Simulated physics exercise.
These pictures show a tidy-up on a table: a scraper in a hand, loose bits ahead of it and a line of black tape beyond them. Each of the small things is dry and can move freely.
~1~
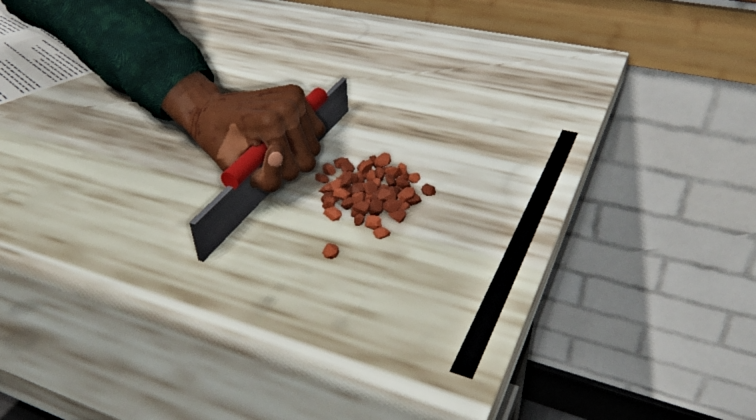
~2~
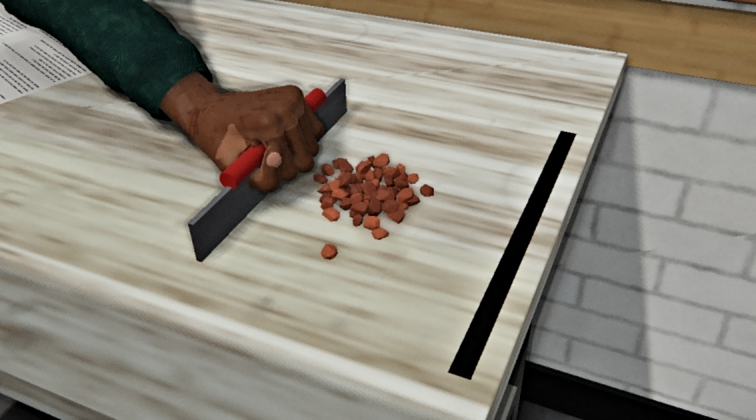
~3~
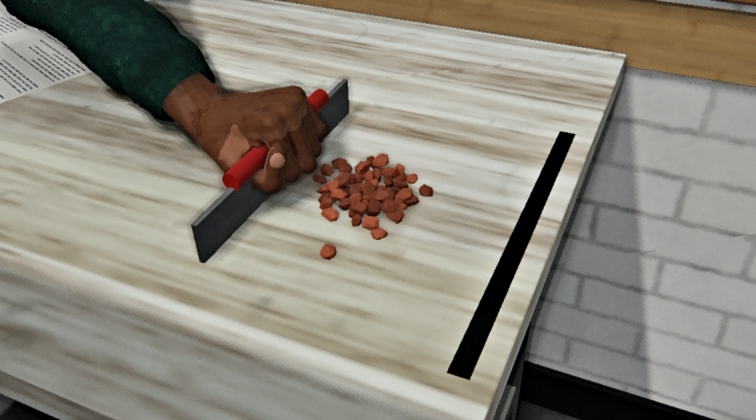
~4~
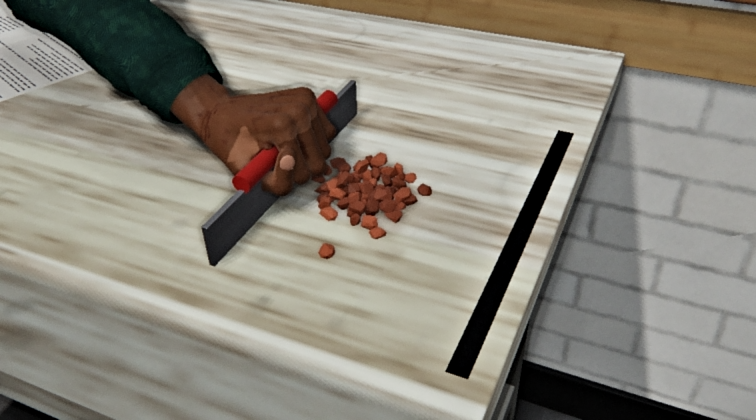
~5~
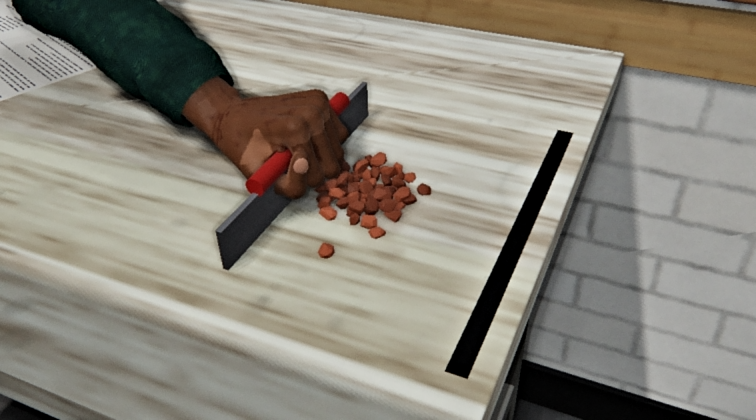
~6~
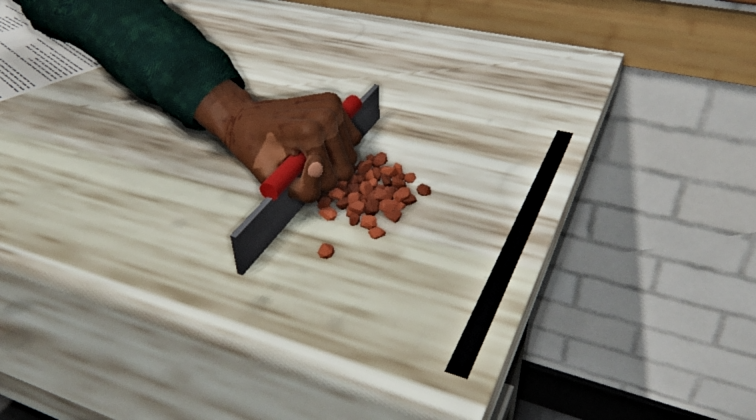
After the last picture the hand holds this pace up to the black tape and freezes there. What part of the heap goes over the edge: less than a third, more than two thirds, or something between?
Spill: Over two-thirds.
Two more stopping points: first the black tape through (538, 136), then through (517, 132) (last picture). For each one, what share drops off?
It would come to 30 percent in the first case and 10 percent in the second.
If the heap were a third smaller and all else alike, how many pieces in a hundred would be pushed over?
It should be about 70 percent.
Soon, scraper still moving, near (422, 173); heap all on the table, its front near (496, 222).
A while on, scraper stopped at the black tape; heap about two thirds over the edge.
Towards the end, scraper stopped at the black tape; heap most over the edge.
Finally, scraper stopped at the black tape; heap most over the edge.
